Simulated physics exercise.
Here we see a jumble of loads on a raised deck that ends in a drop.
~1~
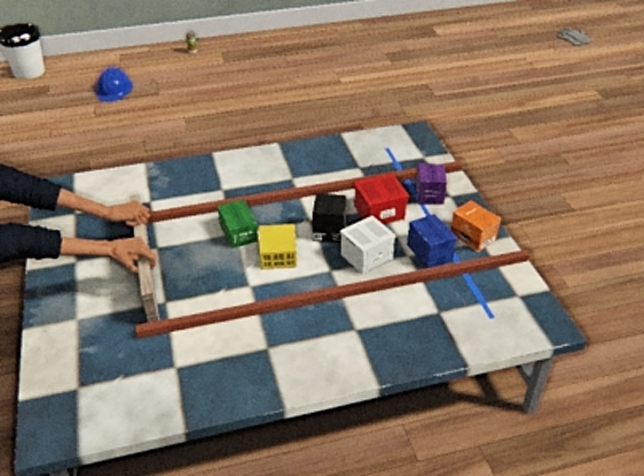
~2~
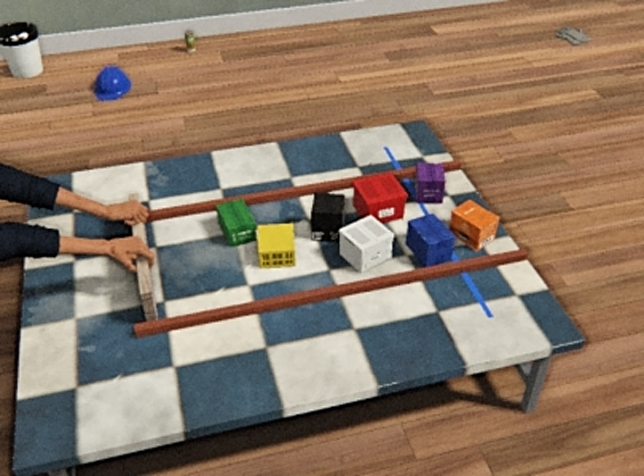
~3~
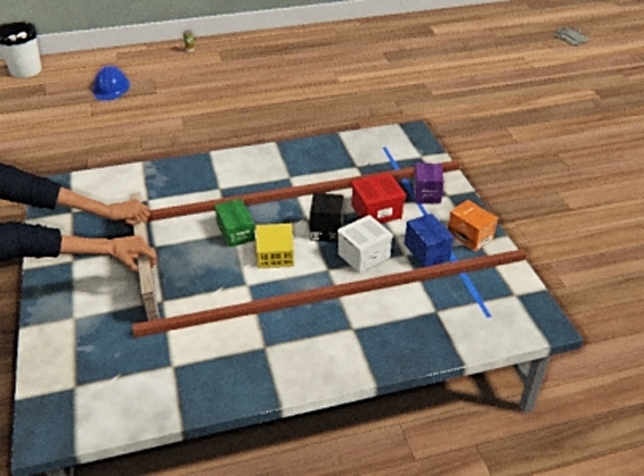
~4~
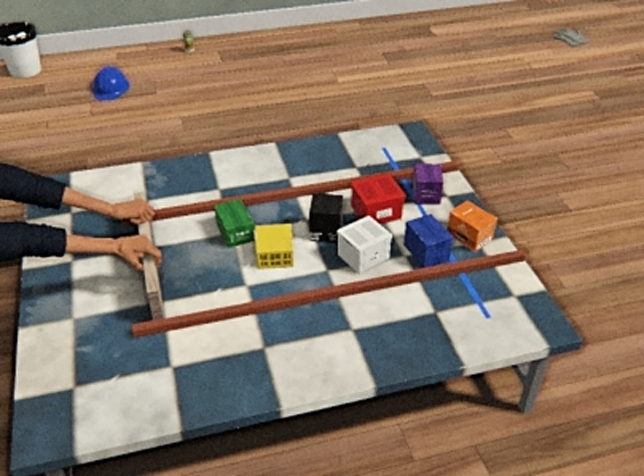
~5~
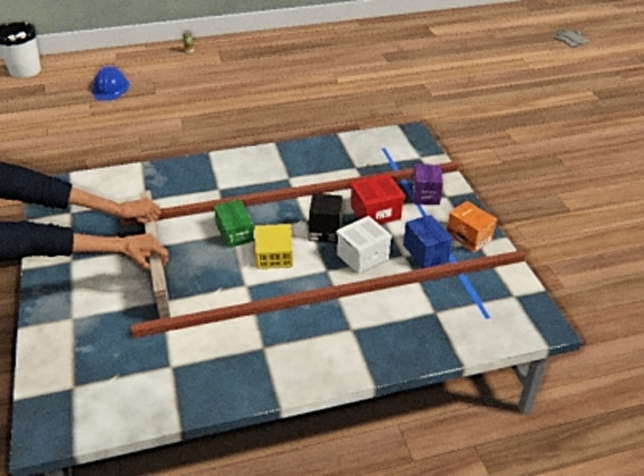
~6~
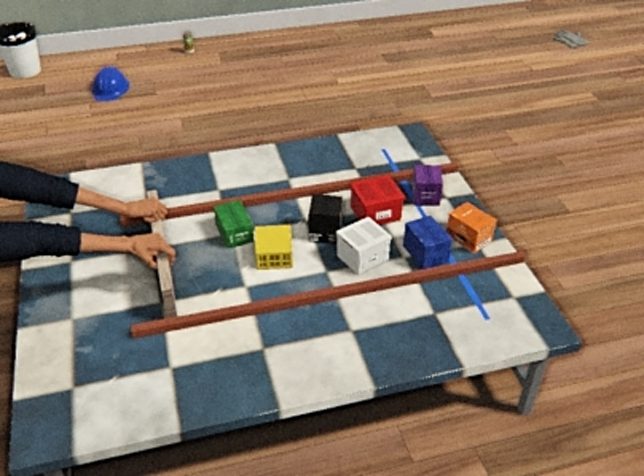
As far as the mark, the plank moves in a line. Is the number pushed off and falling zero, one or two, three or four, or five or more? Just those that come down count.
It is three or four.
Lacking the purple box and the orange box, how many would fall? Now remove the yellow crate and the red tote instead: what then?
It would be 2 and 1.
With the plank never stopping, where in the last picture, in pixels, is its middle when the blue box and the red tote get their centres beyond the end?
The blue box puts it at (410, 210), the red tote at (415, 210).
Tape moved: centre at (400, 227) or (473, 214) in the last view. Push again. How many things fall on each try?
First try 2, second try 7.
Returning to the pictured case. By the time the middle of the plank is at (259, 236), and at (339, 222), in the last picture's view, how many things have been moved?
At the first place 2, at the second 7.
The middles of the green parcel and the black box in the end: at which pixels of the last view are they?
Close to (429, 191); the other close to (459, 188).
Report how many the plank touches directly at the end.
The count in contact is 2.
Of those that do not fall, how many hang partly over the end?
Answer: 1.
A little later, none off yet; orange box at rest near (471, 228); purple box at rest near (427, 185); blue box at rest near (427, 242).
Next, none off yet; orange box shifted about its own width near (499, 218); purple box shifted about its own width near (471, 176); blue box shifted about its own width near (481, 237).
When it is over, the number that fall off is three or four; down, red tote, blue box, purple box and orange box.
